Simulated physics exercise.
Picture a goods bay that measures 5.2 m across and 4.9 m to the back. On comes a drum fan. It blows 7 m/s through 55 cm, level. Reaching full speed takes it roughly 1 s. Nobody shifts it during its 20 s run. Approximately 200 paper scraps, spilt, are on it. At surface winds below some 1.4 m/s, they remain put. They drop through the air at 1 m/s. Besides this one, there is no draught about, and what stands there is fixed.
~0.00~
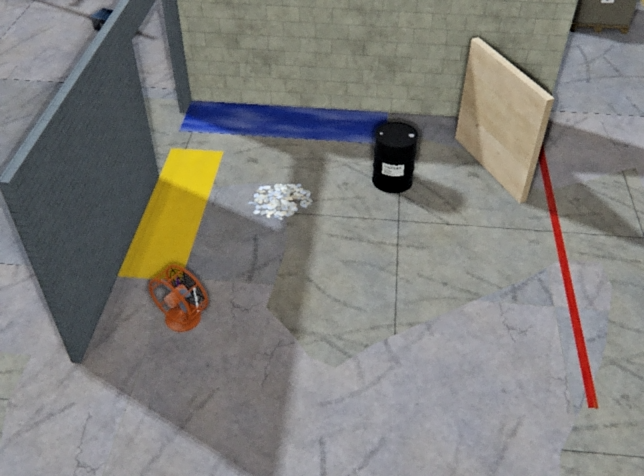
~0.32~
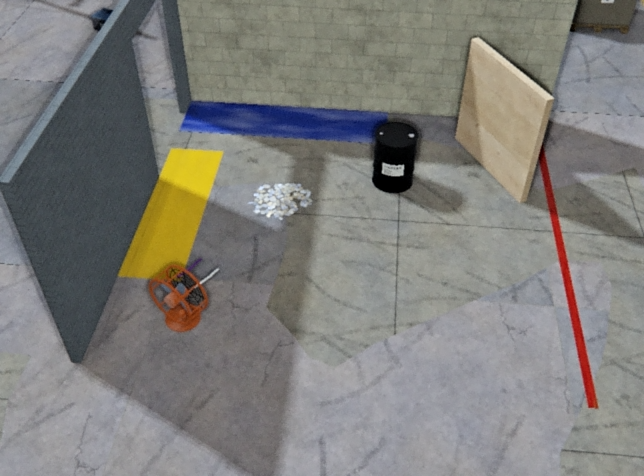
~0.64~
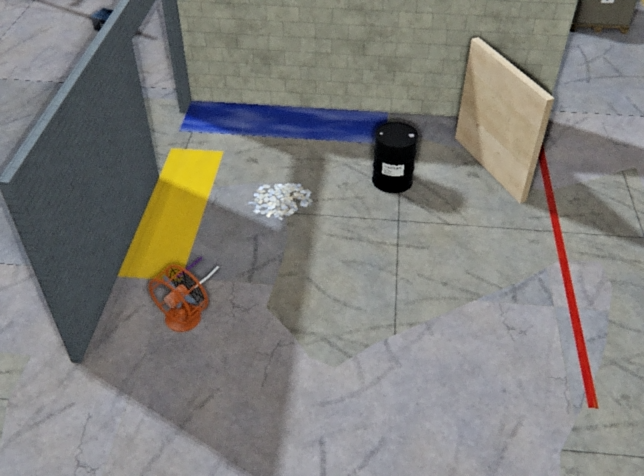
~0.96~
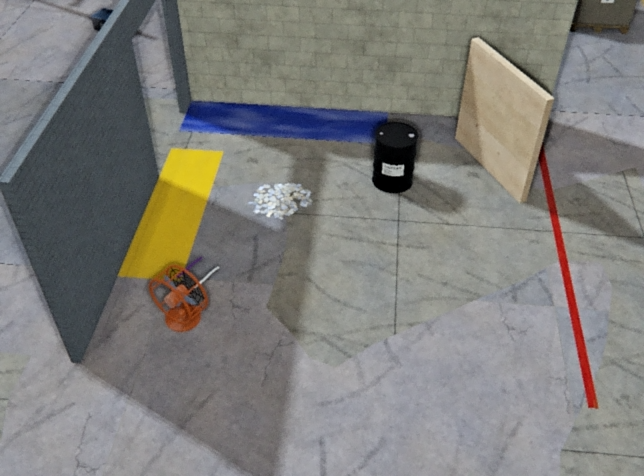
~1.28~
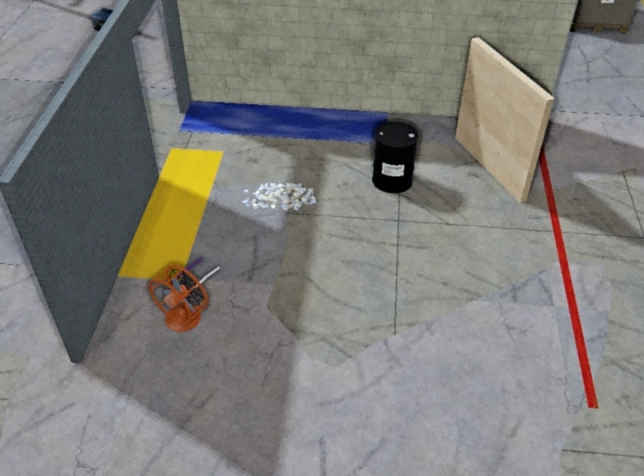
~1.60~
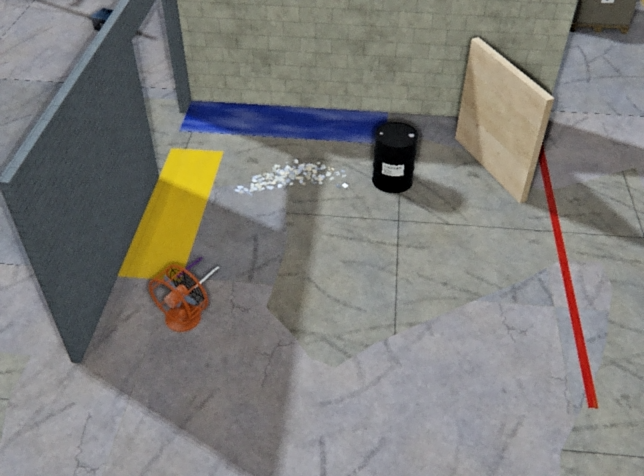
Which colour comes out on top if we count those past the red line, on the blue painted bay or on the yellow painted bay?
Blue.
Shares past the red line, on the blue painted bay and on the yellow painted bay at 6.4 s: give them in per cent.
I'd put it at roughly 4 percent on red, 70 percent on blue and 0 percent on yellow.
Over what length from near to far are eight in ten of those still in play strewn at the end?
The middle bunch covers about 1.2 m from near to far.
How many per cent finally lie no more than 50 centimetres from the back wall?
Share: Around 40 percent.
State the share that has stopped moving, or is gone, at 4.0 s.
That works out to some 10 %.
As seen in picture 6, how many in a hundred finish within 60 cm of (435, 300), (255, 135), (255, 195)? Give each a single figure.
First spot near 0 %, second near 15 %, third near 1 %.
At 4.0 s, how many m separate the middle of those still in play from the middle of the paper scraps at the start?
The centre ends up some 2.0 m from the start.
After 4.0 s, 0 % are on the yellow painted bay, 68 % on the blue painted bay and 3 % past the red line; the middle of those still in play is near (270, 111); 8 % have settled or left.
After 6.4 s, 0 % are on the yellow painted bay, 70 % on the blue painted bay and 4 % past the red line; the middle of those still in play is near (200, 111); 20 % have settled or left.
After 11.0 s, 0 % are on the yellow painted bay, 64 % on the blue painted bay and 4 % past the red line; the middle of those still in play is near (192, 118); 32 % have settled or left.
After 20.0 s, at the end, 0 % are on the yellow painted bay, 47 % on the blue painted bay and 4 % past the red line; the middle of those still in play is near (183, 124).
